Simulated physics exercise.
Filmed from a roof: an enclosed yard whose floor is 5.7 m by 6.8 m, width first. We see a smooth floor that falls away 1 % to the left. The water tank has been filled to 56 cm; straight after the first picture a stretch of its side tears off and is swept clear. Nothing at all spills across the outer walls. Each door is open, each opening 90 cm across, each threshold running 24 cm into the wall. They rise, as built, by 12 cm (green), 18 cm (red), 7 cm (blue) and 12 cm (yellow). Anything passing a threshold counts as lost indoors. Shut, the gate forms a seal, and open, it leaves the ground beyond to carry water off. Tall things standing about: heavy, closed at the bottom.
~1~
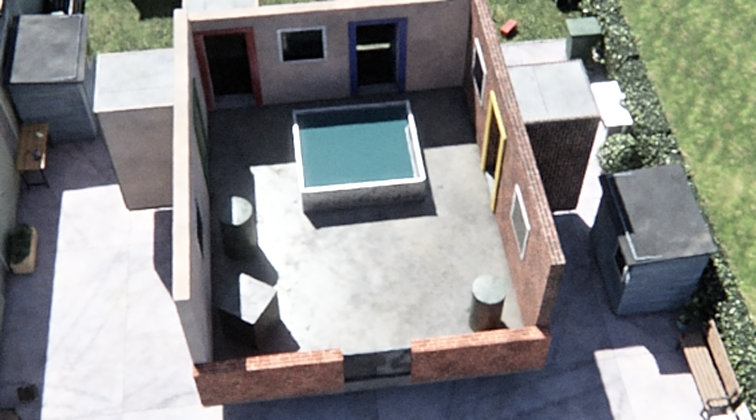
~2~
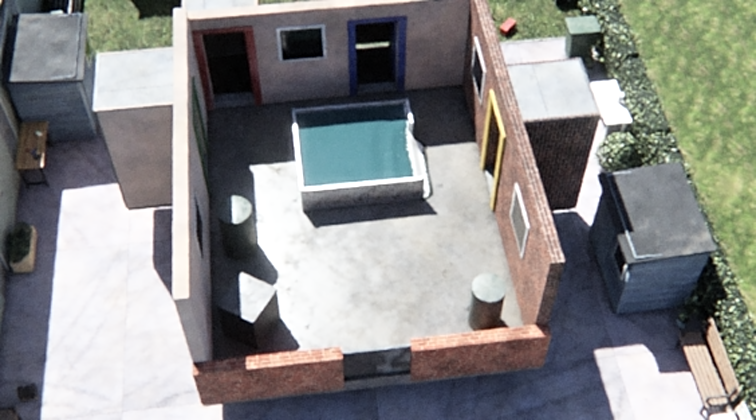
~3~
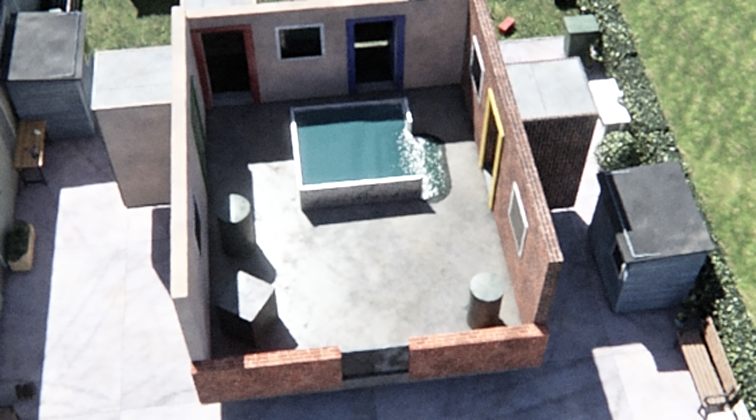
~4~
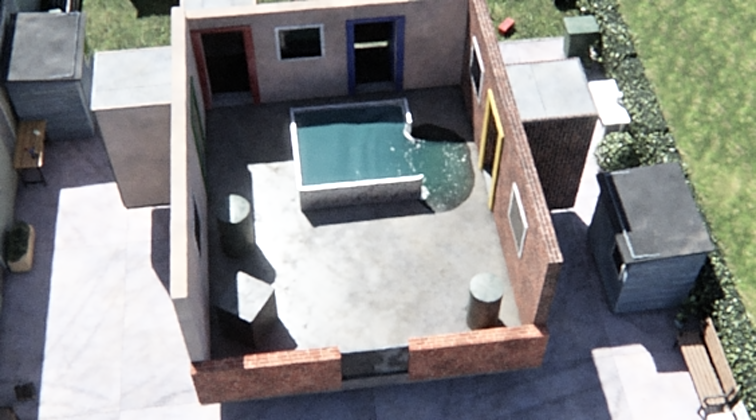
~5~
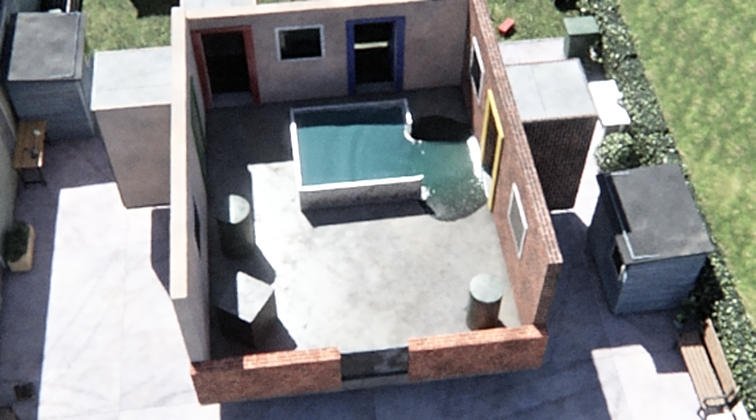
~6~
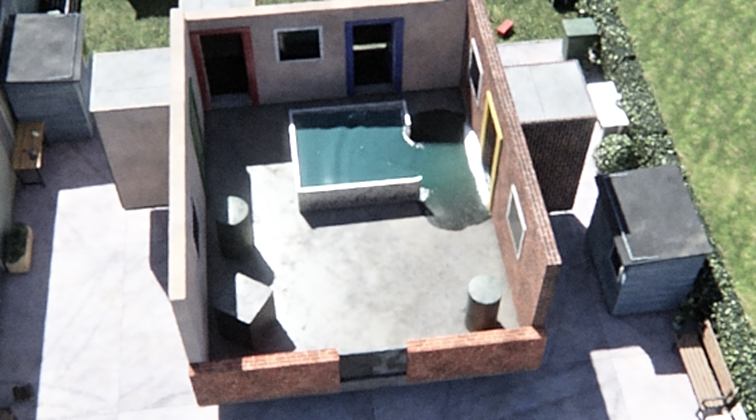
A walled yard with a grey floor is seen from high above, its low brick front wall broken by a gap, with paving and grass outside. A teal water tank stands toward the back, near red and blue doorframes, with a yellow one at right and grey blocks standing about. Water bursts from the tank's right side and spreads across the floor to the right wall, while the view barely shifts.
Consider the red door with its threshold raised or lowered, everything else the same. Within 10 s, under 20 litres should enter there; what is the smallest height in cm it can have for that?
Around 11.5 cm.
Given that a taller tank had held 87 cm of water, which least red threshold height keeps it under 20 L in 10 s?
The step needs to be some 19 cm.
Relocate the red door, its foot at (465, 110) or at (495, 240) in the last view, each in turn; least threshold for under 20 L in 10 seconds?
About 12.0 cm, then about 9.5 cm.
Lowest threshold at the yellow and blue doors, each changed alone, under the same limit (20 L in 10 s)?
You'd want about 31 centimetres at yellow and about 5.5 centimetres at blue.
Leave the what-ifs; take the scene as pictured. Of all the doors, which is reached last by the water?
That would be the green door.
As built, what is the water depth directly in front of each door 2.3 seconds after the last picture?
Lab note, depth in cm: Green 0; red 0; blue 10; yellow 26.
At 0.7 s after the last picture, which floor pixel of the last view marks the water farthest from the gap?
Look about (500, 269) in the last picture.
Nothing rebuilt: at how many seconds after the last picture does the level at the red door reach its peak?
I'd guess close to 6.0 seconds.
Then, 0.7 s after the last picture water covers 15 % of the floor, deepest (38 cm) near (474, 163); it has not reached the red door.
Then, 2.3 s after the last picture water covers 35 % of the floor, deepest (29 cm) near (448, 91); it has not reached the red door.
Then, 9.3 s after the last picture water covers 95 % of the floor, deepest (14 cm) near (210, 386); 11 cm at the red door, 1 litre in over its 18 cm threshold.
At the red door as built, the water peaked near 14 cm, 5.9 s after the last picture.
Run again over the same 10 s with other heights there, 35 litres in over 9.5 cm, 12 litres over 13 cm. The limit of 20 litres is kept from about 11.5 cm up.
